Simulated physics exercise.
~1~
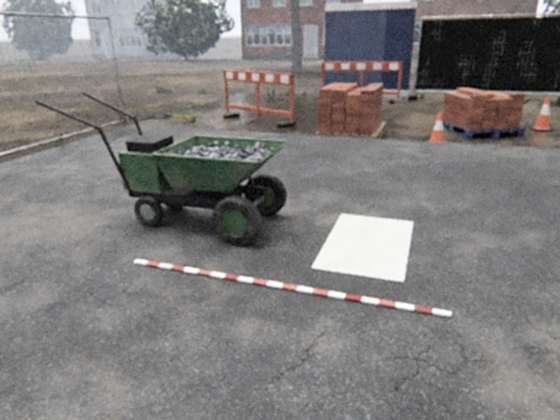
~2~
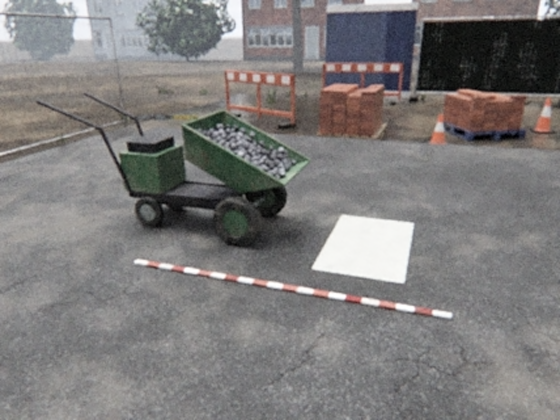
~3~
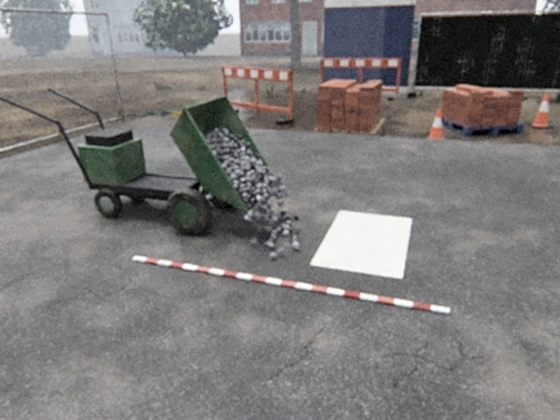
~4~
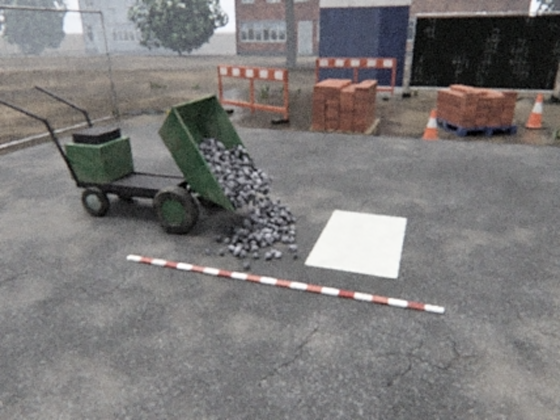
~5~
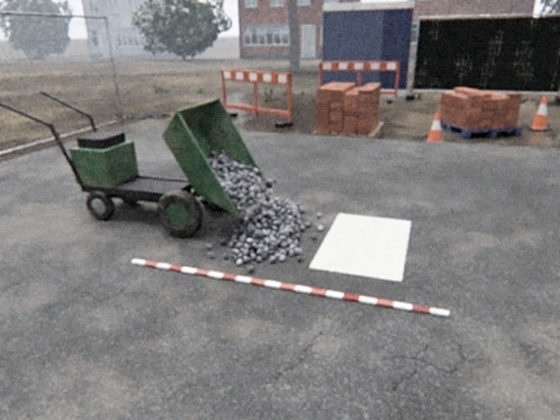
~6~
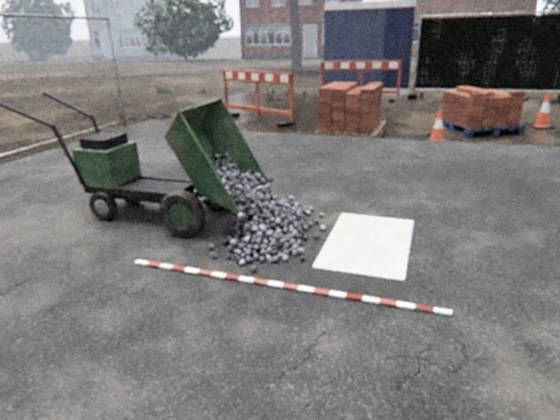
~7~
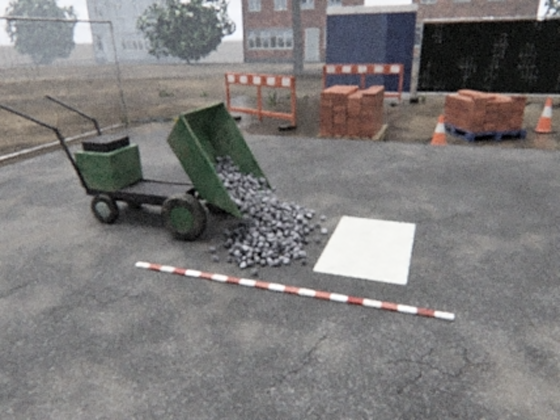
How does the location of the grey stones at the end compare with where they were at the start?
At the start the stones all sit inside the level green tray. By the end most of them lie lower and further right, in a heap on the ground between the tipped tray and the white sheet, with some still in the tray.
